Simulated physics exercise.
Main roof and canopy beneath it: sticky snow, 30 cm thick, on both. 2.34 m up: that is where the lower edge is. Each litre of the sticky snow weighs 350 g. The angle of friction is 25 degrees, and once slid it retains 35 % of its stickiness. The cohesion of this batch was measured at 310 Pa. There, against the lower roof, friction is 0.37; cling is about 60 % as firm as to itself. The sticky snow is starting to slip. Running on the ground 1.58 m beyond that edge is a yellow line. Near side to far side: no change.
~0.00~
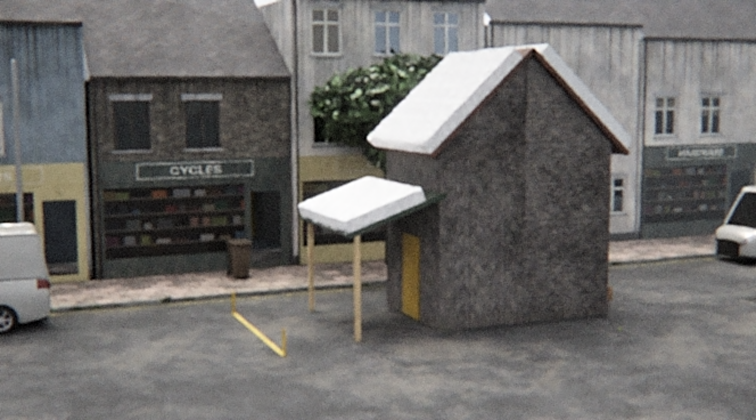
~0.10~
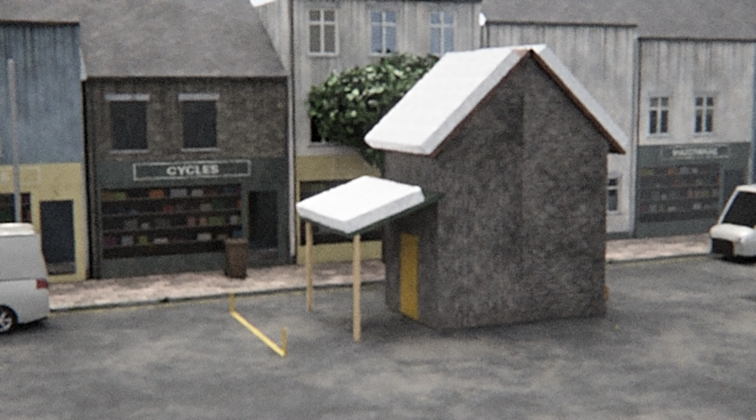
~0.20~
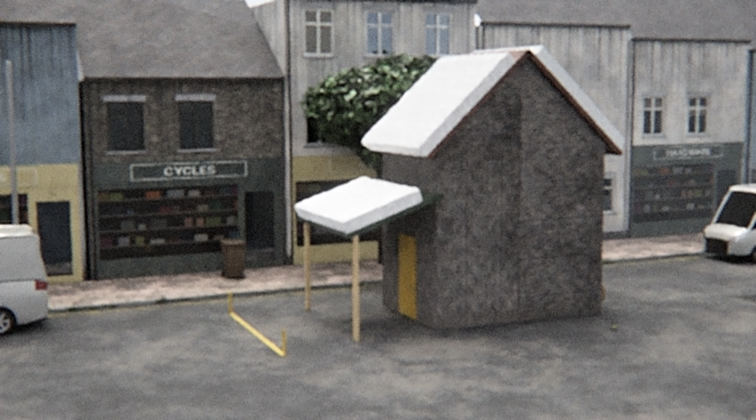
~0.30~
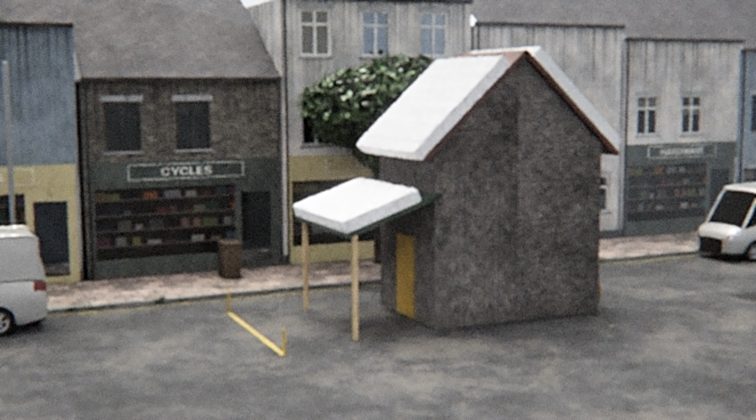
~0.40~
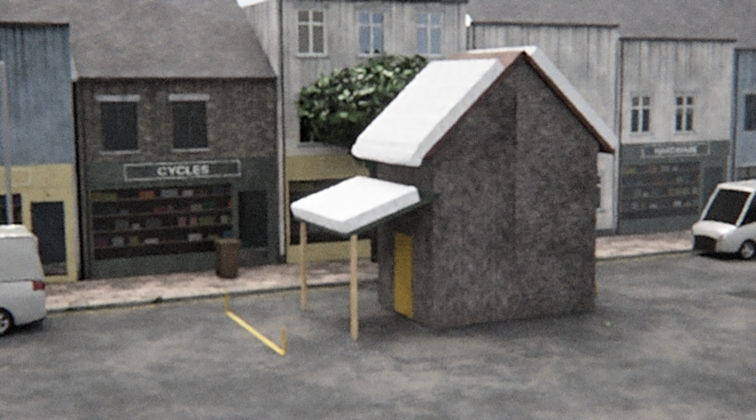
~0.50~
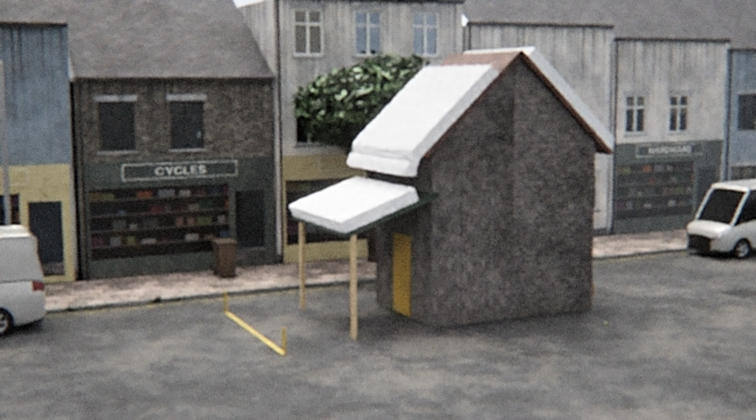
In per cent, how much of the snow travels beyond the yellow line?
Something like 48 %.
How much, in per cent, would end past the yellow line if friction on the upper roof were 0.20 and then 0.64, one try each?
Respectively near 50 % and near 40 %.
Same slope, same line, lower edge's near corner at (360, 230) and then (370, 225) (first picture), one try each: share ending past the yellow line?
Roughly 45 % and then 45 %.
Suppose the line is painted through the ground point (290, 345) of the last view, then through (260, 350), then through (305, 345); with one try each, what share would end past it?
The three tries give 55 %, 40 % and 60 % in turn.
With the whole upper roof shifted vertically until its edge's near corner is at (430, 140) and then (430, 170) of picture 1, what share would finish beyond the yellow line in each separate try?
In turn about 50 %, 40 %.
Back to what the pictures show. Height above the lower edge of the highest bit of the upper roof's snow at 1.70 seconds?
Snow top above lower edge: Approx. 0.9 m.
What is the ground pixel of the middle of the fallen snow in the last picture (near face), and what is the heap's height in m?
Middle near (260, 350); height roughly 0.3 m.
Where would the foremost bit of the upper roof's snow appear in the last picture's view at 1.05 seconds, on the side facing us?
Position: About (365, 204).
After 1.05 s, none is below the lower edge and 0 % is past the line.
After 1.70 s, 18 % is below the lower edge and 0 % is past the line.
After 2.35 s, 72 % is below the lower edge and 41 % is past the line.
After 3.00 s, 74 % is below the lower edge and 48 % is past the line.
After 3.70 s, 74 % is below the lower edge and 48 % is past the line.
